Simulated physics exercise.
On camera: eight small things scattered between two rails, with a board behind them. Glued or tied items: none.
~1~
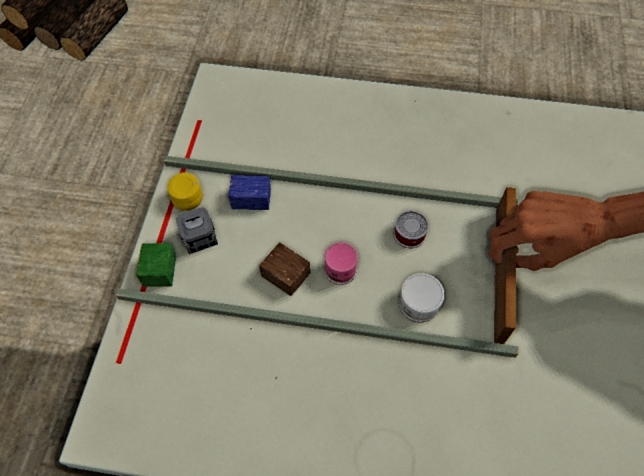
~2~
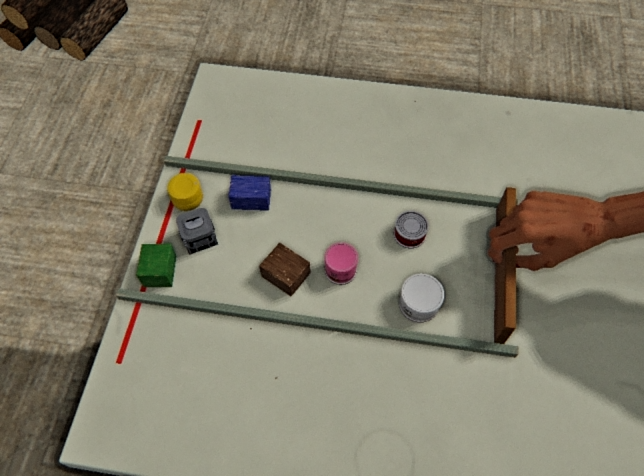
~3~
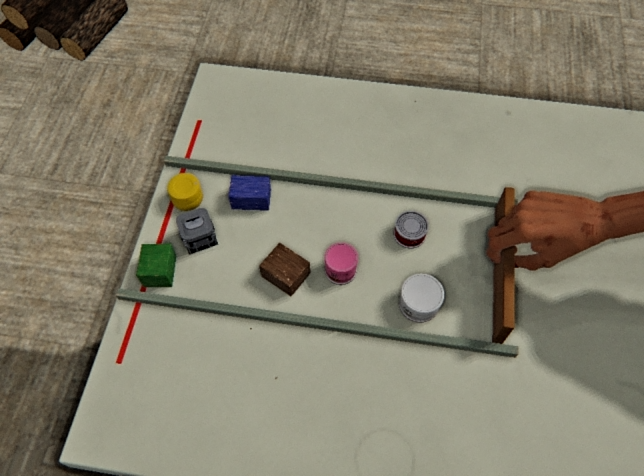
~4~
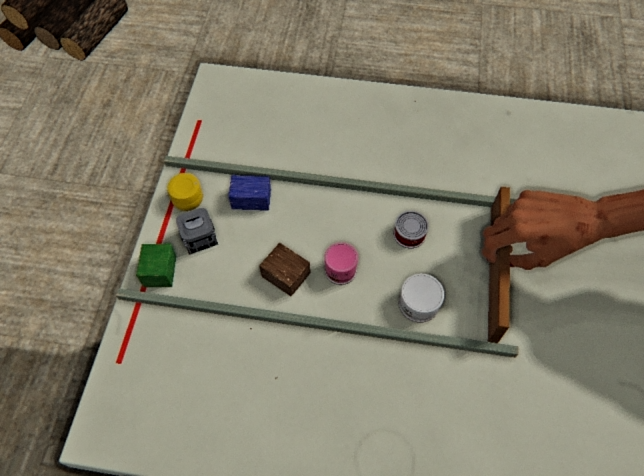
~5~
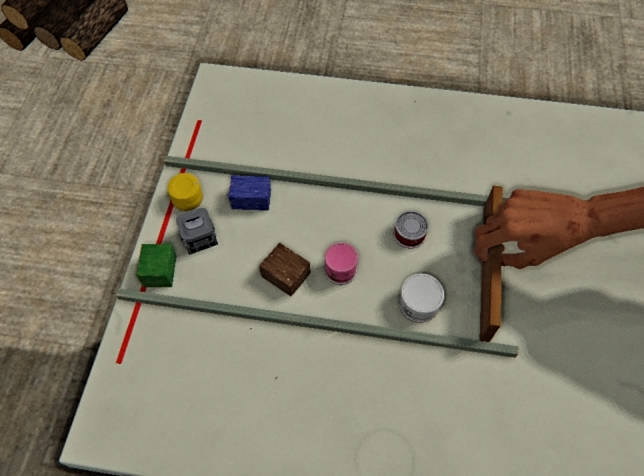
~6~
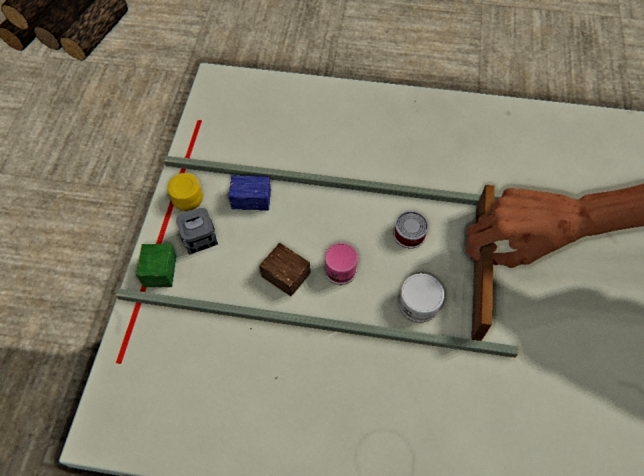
We see eight small objects scattered between two rails on a pale board, with a hand holding a wooden bar at the right. The hand slides the bar slightly left between the rails, while the objects stay still.
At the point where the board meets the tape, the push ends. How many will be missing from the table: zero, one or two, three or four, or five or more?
The count that falls off is between three and four.
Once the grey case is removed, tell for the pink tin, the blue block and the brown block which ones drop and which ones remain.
Pink tin: Still up; blue block: Still up; brown block: Down.
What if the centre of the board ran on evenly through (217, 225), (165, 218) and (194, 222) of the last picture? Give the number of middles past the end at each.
First 0, then 4, then 1.
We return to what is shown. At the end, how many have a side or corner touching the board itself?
Contact count: 4.
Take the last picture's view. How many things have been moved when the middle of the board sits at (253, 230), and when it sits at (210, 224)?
Answer - first 6, then 8.
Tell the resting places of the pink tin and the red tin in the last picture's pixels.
Same order as the question: First (142, 230), second (152, 206).
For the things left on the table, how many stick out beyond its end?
The answer comes to 4.
Soon after, none off yet; green block at rest near (157, 265); yellow lid at rest near (186, 192); grey case at rest near (197, 230).
At rest, the number that fall off is three or four; fallen, brown block, grey case, yellow lid and green block.
